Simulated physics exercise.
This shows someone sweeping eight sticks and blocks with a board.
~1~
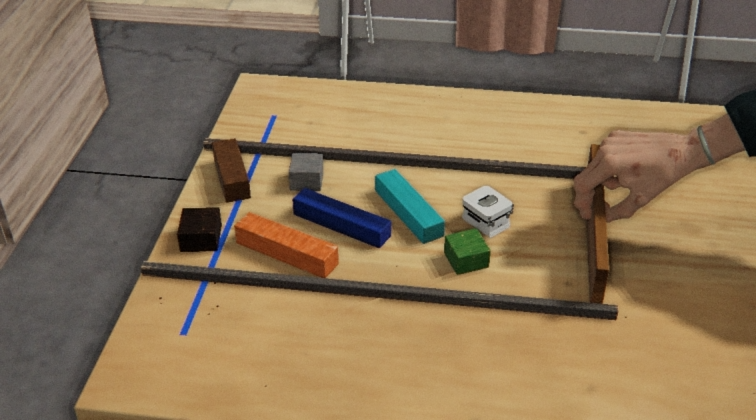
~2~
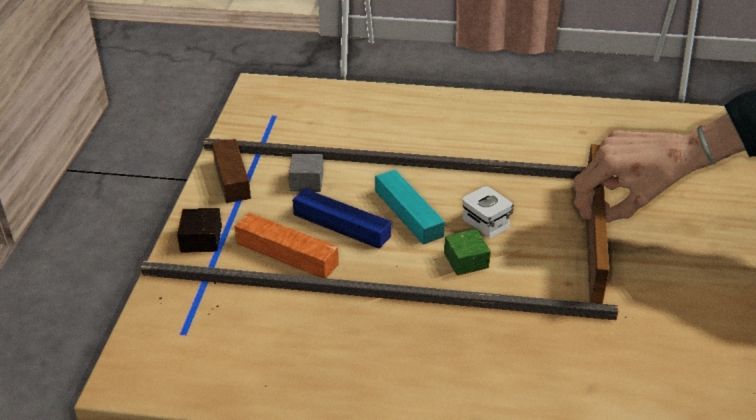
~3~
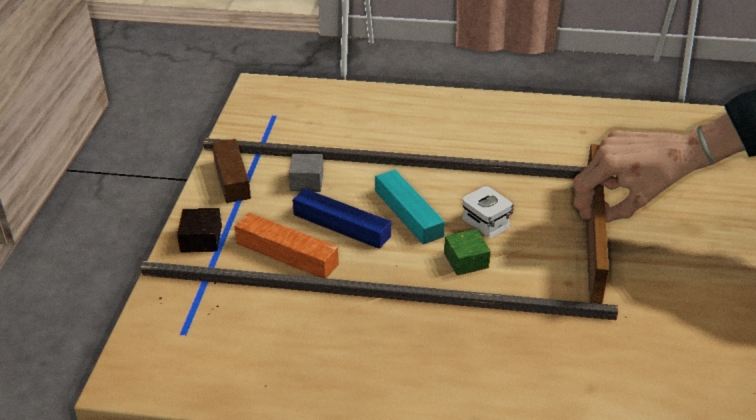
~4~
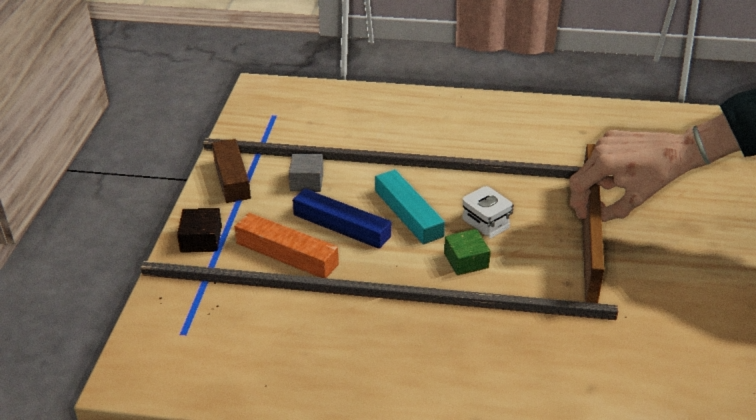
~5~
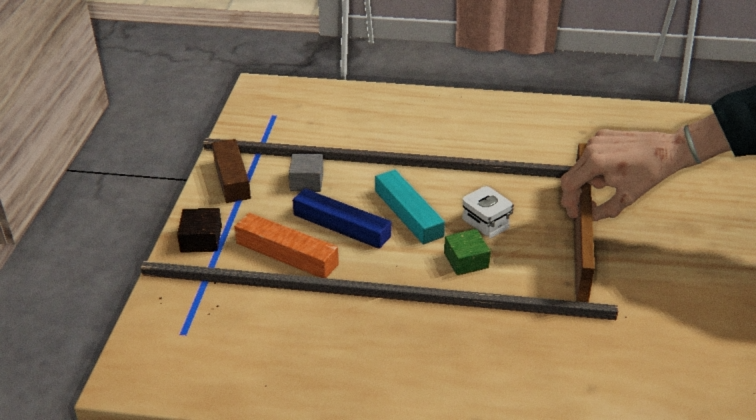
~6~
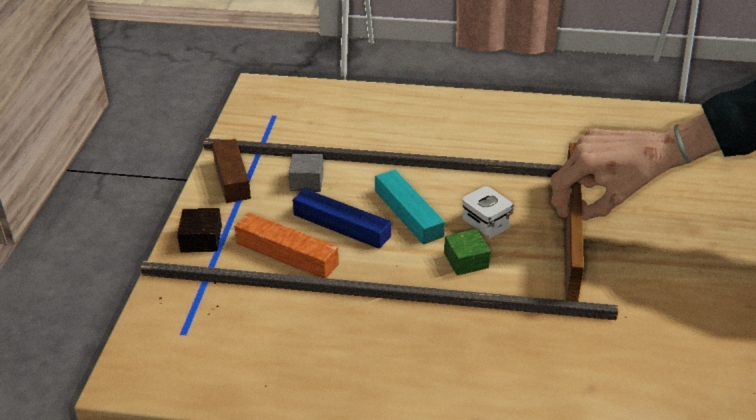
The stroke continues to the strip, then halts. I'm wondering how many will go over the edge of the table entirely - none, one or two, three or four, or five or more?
Turns out three or four get pushed past the edge and drop.
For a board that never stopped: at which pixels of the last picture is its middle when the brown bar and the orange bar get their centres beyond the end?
The middle would be close to (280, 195) and then close to (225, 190).
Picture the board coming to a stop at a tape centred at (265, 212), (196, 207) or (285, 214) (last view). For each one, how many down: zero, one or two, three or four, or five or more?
The counts for the three tapes are just one or two, five or more and none at all.
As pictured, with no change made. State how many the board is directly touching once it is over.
3 in contact.
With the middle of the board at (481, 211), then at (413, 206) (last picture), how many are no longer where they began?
The first number is 2, the next one 4.
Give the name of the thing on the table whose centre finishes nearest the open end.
It would be the orange bar.
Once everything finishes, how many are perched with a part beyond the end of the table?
It comes to 1.
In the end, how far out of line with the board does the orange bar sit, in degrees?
It is near 90° out of line.
A little later, none off yet; black block at rest near (200, 230); brown bar at rest near (231, 170); grey block at rest near (306, 172).
When it is over, the number that fall off is three or four; down, blue stick, grey block, brown bar and black block.
